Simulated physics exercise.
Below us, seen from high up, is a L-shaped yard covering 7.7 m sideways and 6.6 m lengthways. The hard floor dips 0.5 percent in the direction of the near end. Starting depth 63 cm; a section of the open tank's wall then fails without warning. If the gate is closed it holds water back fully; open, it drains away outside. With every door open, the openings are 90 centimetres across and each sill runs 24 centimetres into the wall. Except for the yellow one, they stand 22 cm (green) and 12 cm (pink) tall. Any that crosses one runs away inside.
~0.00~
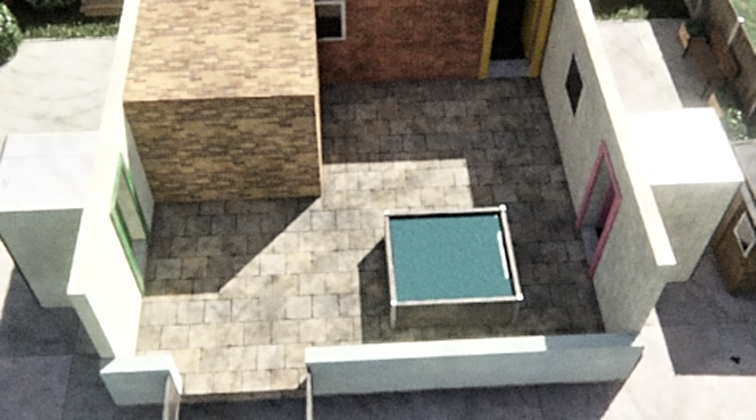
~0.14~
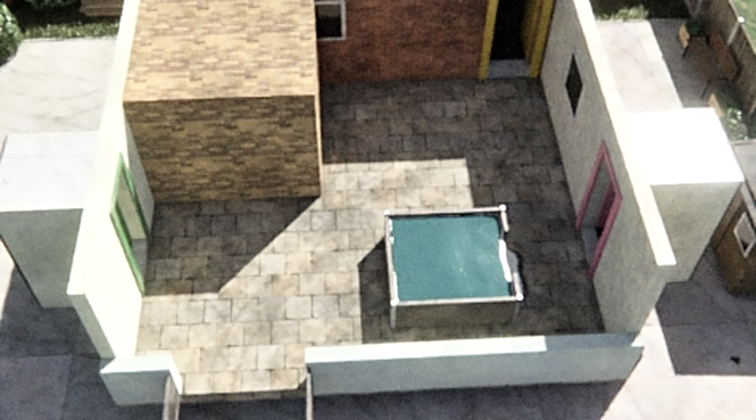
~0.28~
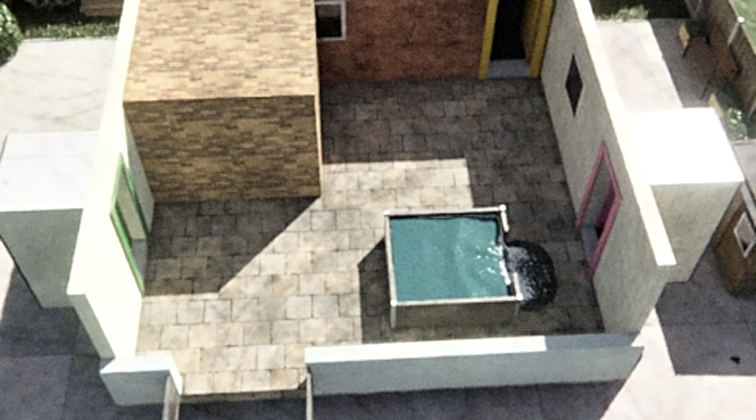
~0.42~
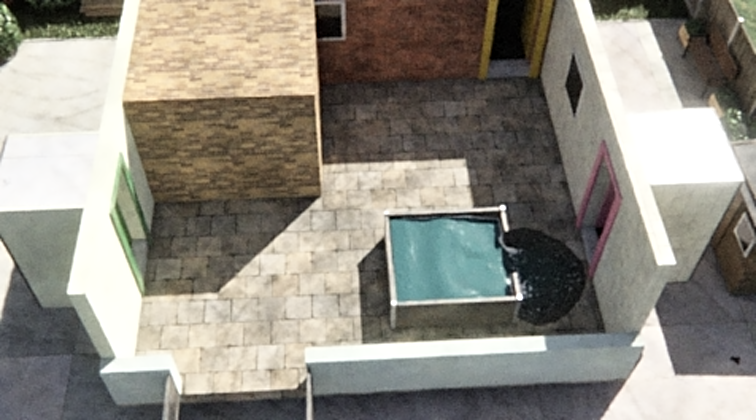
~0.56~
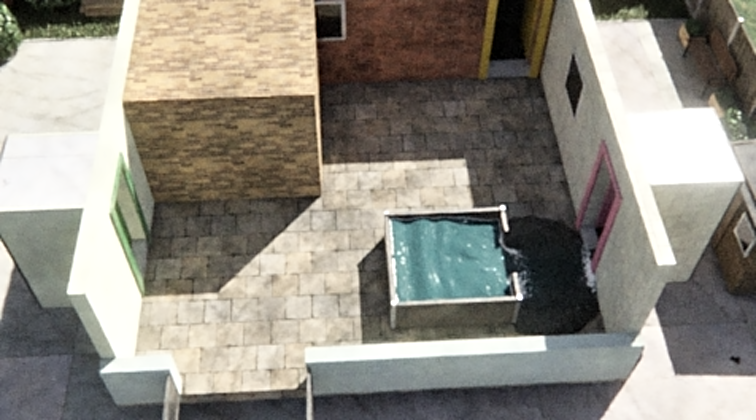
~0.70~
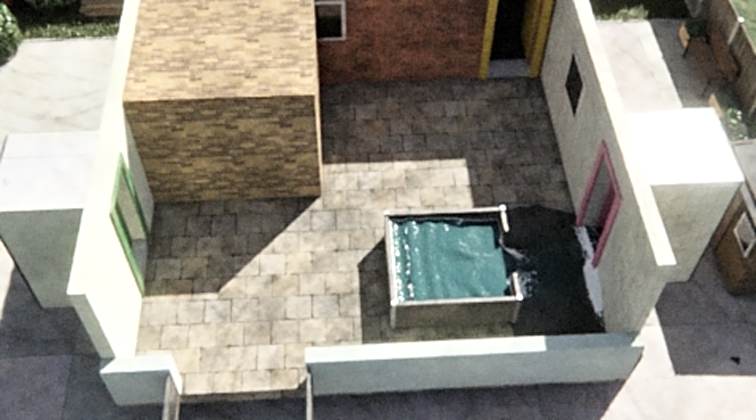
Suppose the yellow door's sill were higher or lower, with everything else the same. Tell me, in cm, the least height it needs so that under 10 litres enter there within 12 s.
Around 8.5 cm at the least.
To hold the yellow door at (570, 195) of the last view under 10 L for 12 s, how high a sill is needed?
Roughly 8.0 cm.
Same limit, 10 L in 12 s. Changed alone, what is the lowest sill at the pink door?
At the pink door it takes roughly 33 centimetres.
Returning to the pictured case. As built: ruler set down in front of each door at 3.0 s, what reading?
Before green it's 0 cm, before pink 21 cm, before yellow 10 cm.
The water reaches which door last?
Door: Green.
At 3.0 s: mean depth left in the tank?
About 29 cm.
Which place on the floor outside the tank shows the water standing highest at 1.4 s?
About (605, 359).
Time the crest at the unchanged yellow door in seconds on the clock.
3.8 s.
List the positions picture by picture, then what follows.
The first picture shows still water, 63 cm deep, in the open tank at (450, 257); the yellow door at (514, 40) is dry.
In the second picture, the front is at (522, 296), 0.3 m from the gap at (505, 269); 0.2 m2 of floor is wet, 63 cm left at the back.
In the third picture, water pours out at (505, 269) and has run 0.8 m, to (552, 285); about 10 cm deep outside, 63 cm at the back.
In the fourth picture, the gap is at (505, 270), the front 1.3 m out at (580, 272); the back of the open tank holds 63 cm.
In the fifth picture, the gap is at (505, 269), the front 1.6 m out at (598, 264); the back of the open tank holds 60 cm.
In the sixth picture, the gap is at (505, 269), the front 1.8 m out at (600, 244); the back of the open tank holds 53 cm; 3.6 m in a straight line remain to the yellow door at (514, 40).
After 1.4 s water covers 10 % of the floor, deepest (44 cm) near (605, 359); it has not reached the yellow door.
After 3.0 s water covers 30 % of the floor, deepest (26 cm) near (605, 359); 10 cm at the yellow door, 0 litres in over its 26 cm sill.
After 12.0 s water covers 95 % of the floor, deepest (8 cm) near (583, 360); 4 cm at the yellow door, 0 litres in over its 26 cm sill.
At the yellow door as built, the water arrived by 2.8 s and peaked near 12 cm at 3.8 s.
With a sill of 7.5 cm, 20 litres would have come in within the 12 s; with 10.5 cm, 2 litres. So under 10 litres takes about 8.5 cm.
